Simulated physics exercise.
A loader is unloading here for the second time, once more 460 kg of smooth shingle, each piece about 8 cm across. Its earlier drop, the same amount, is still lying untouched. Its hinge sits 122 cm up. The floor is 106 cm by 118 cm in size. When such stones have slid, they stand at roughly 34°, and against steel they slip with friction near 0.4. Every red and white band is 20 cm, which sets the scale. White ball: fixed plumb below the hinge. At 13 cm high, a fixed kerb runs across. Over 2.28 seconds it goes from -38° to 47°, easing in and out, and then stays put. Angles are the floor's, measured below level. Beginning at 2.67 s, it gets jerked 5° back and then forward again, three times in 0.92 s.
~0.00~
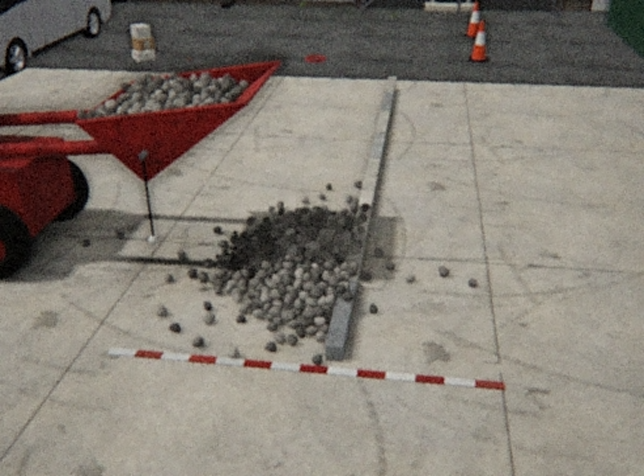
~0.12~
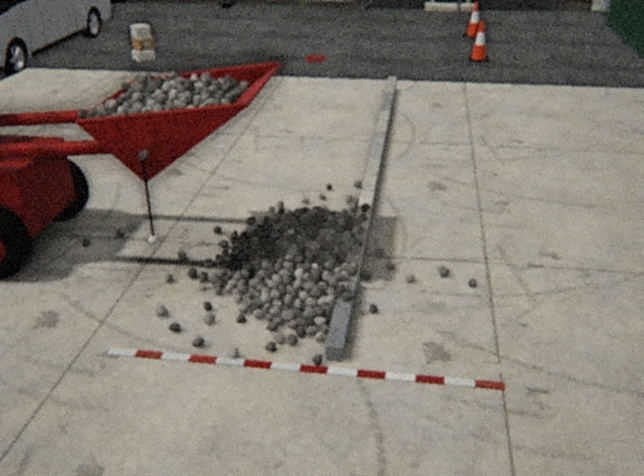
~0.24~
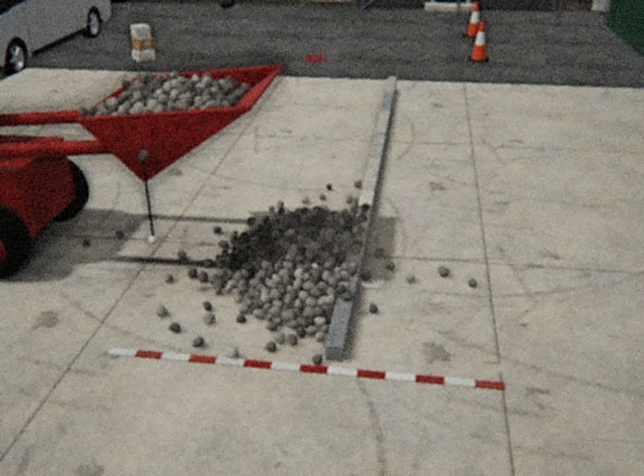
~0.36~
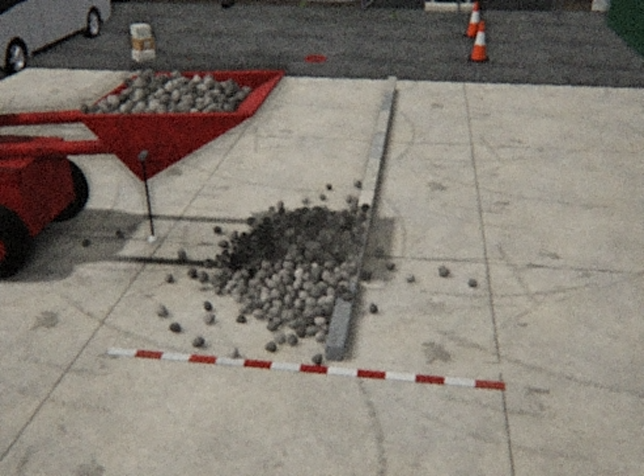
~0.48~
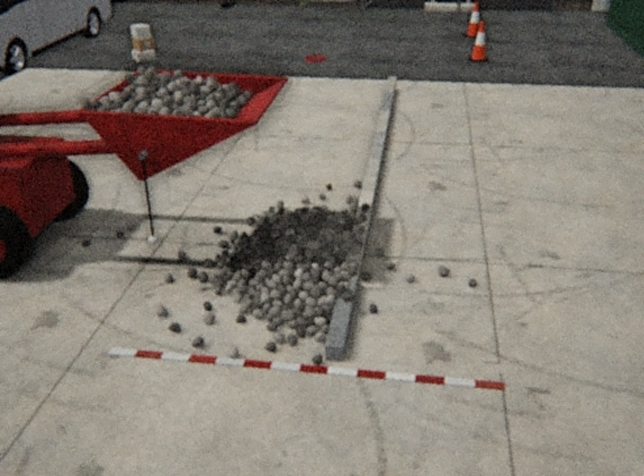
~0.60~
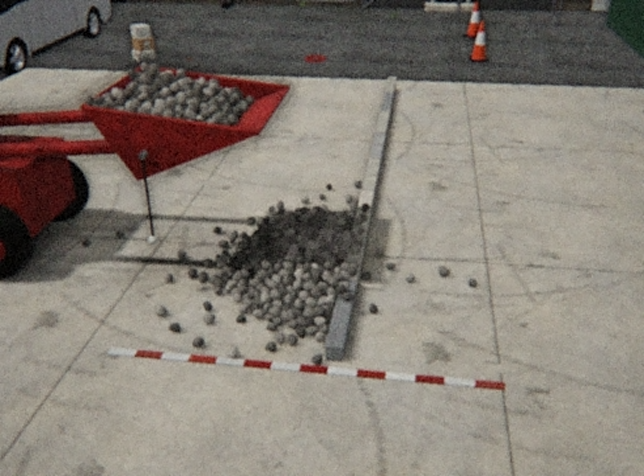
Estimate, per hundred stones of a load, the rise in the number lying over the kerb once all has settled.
Roughly 2 more per hundred.
After 1.7 s the floor is at 34°; in per cent of one load, 87 in the bucket, 112 on this side of the kerb, 1 over the kerb; the foremost stones are at (399, 276).
After 2.4 s the floor is at 47°; in per cent of one load, 4 in the bucket, 194 on this side of the kerb, 1 over the kerb; the foremost stones are at (403, 270).
After 4.0 s the floor is at 47°; in per cent of one load, 0 in the bucket, 197 on this side of the kerb, 3 over the kerb; the foremost stones are at (419, 264).
After 6.7 s the floor is at 47°; in per cent of one load, 0 in the bucket, 197 on this side of the kerb, 3 over the kerb; the foremost stones are at (419, 264). Net gain over the kerb, 2.
